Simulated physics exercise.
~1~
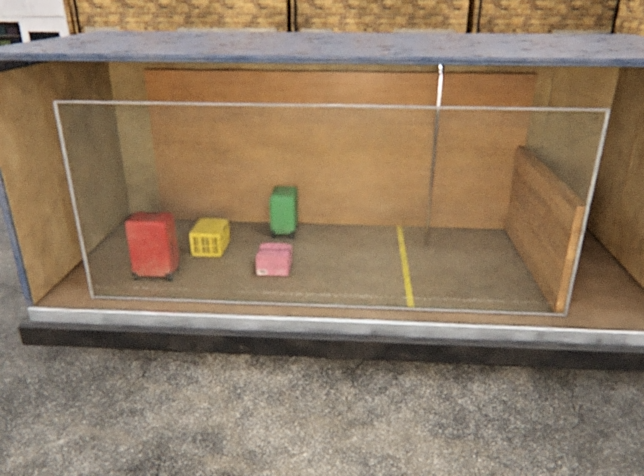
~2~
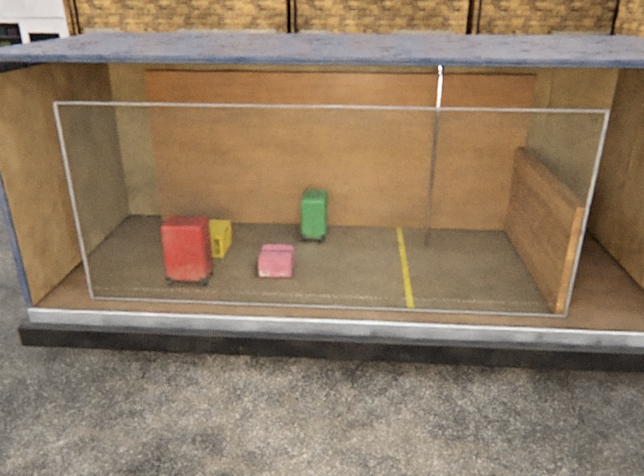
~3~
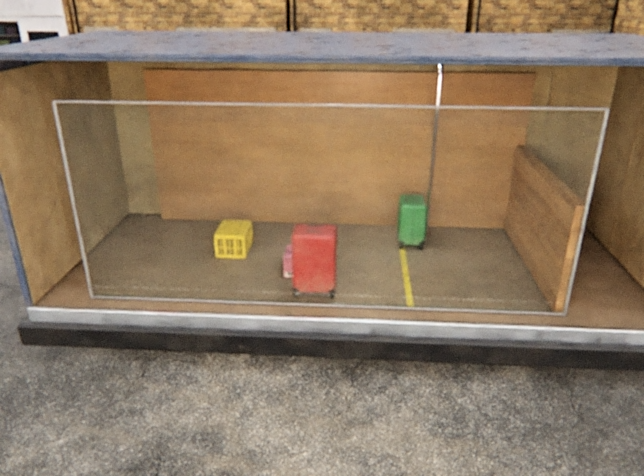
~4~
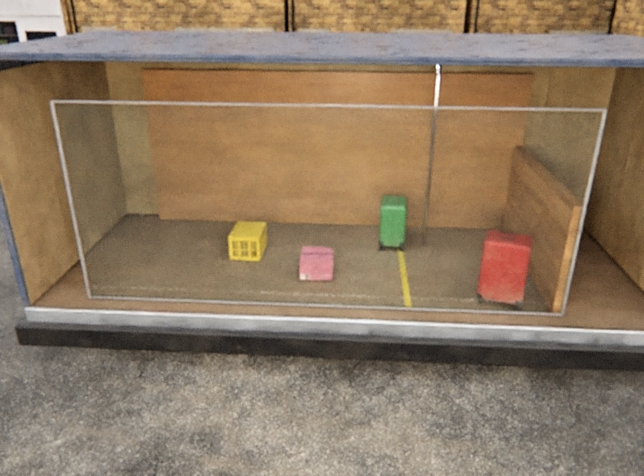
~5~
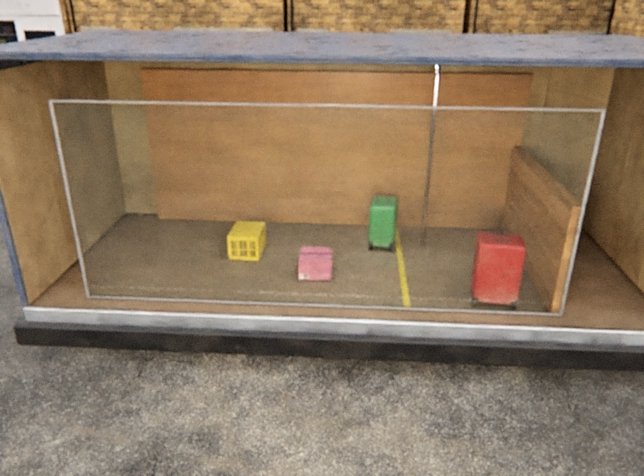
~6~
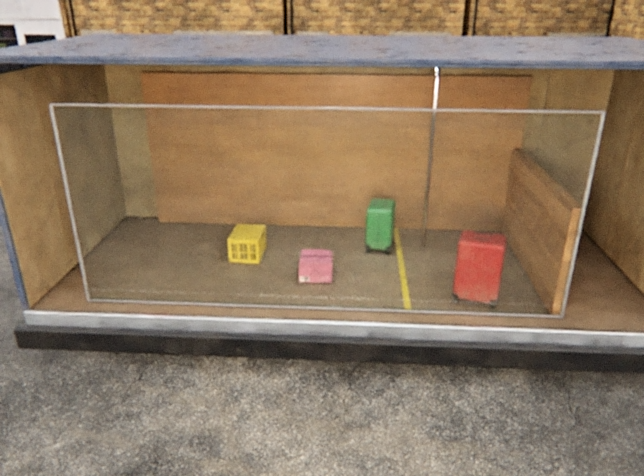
The red wheeled case rolled right past the yellow crate and pink carton, which shifted slightly right, and across the yellow line before easing back a little, while the green wheeled case rolled just over the line, then drifted back and ended short of it.
